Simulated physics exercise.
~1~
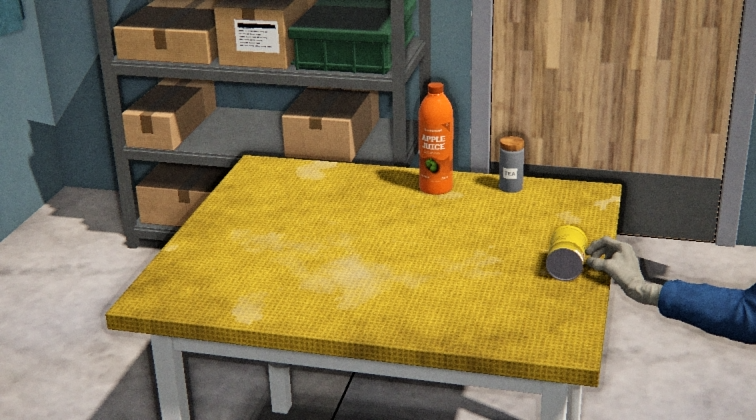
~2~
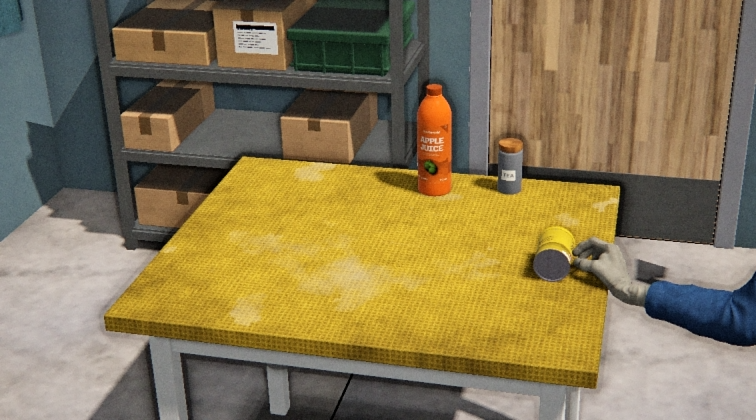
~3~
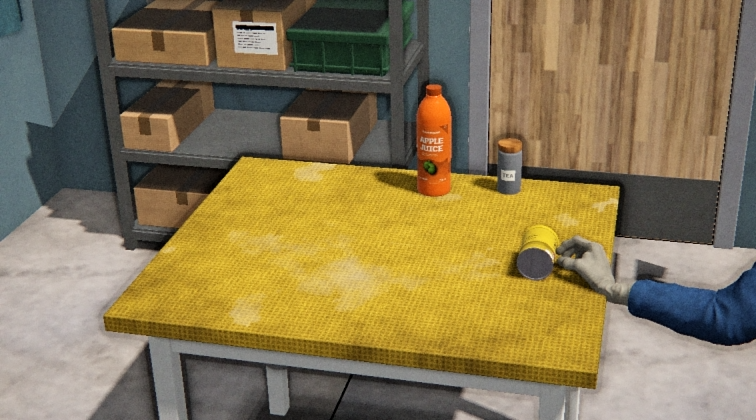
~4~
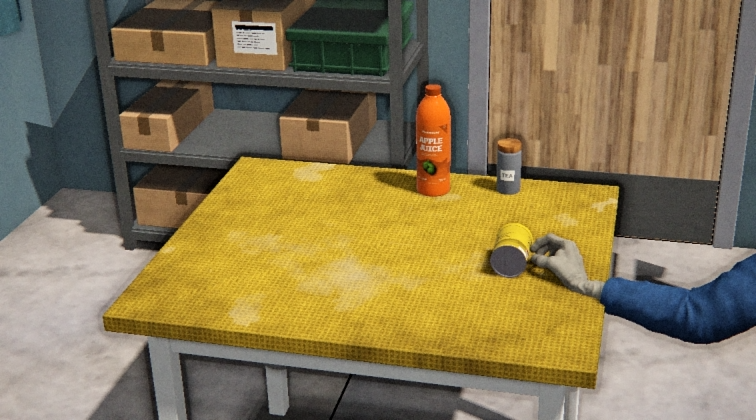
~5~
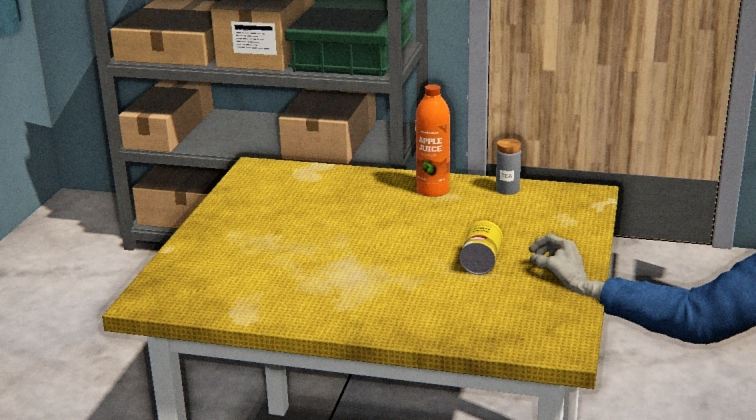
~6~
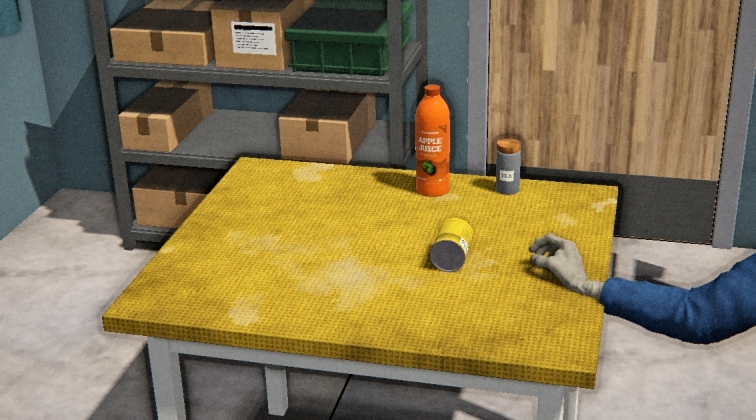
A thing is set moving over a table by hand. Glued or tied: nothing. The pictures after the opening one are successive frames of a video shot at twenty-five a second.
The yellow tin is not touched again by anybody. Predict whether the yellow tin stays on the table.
It makes it off the table.
Then, 0.30 s later than the last frame, yellow tin moved well along near (251, 226).
Then, 0.70 s later than the last frame, yellow tin now off the table.
When it is over, off the table, yellow tin.
